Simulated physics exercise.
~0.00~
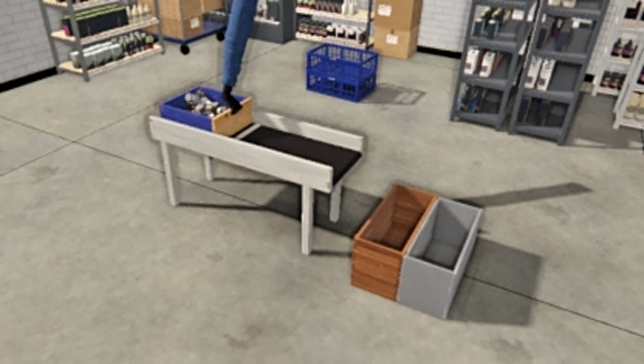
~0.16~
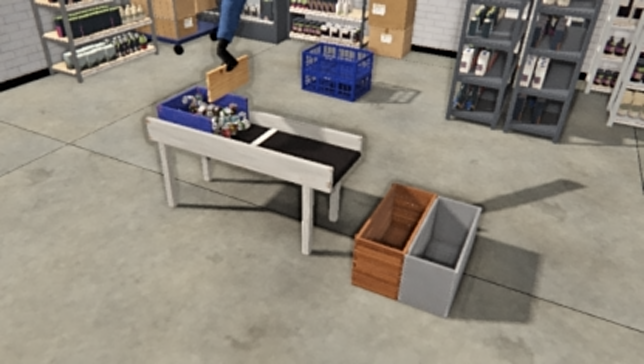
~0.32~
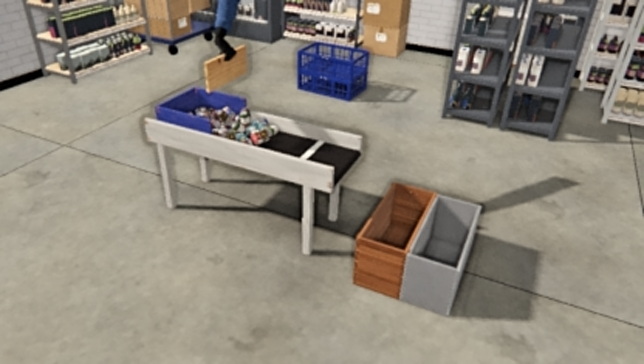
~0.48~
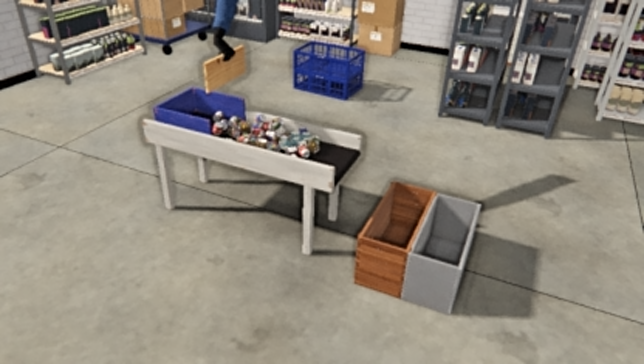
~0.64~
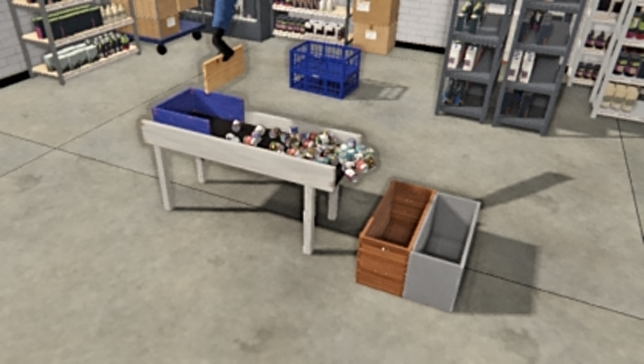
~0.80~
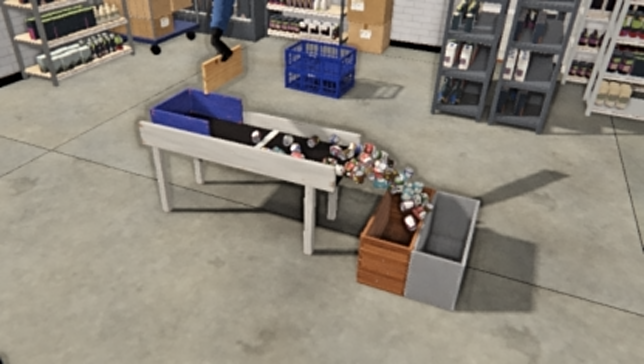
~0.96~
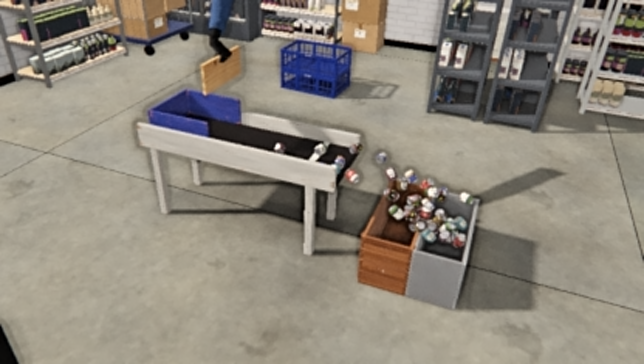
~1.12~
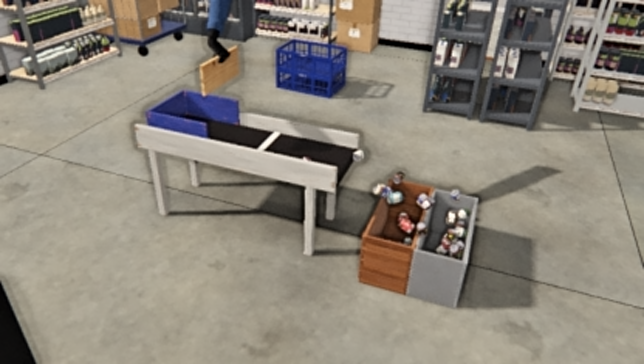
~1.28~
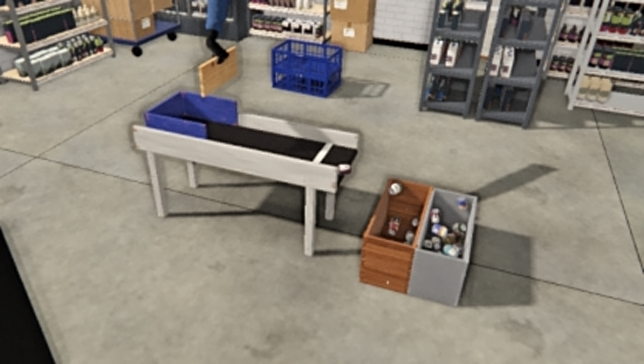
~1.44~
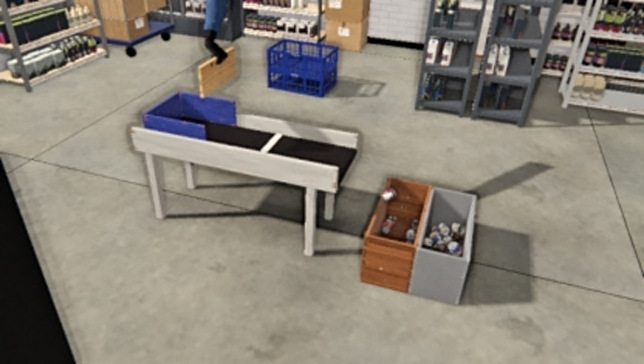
A blue arm lifts a gate, and small cans ride a belt and tumble into two bins.
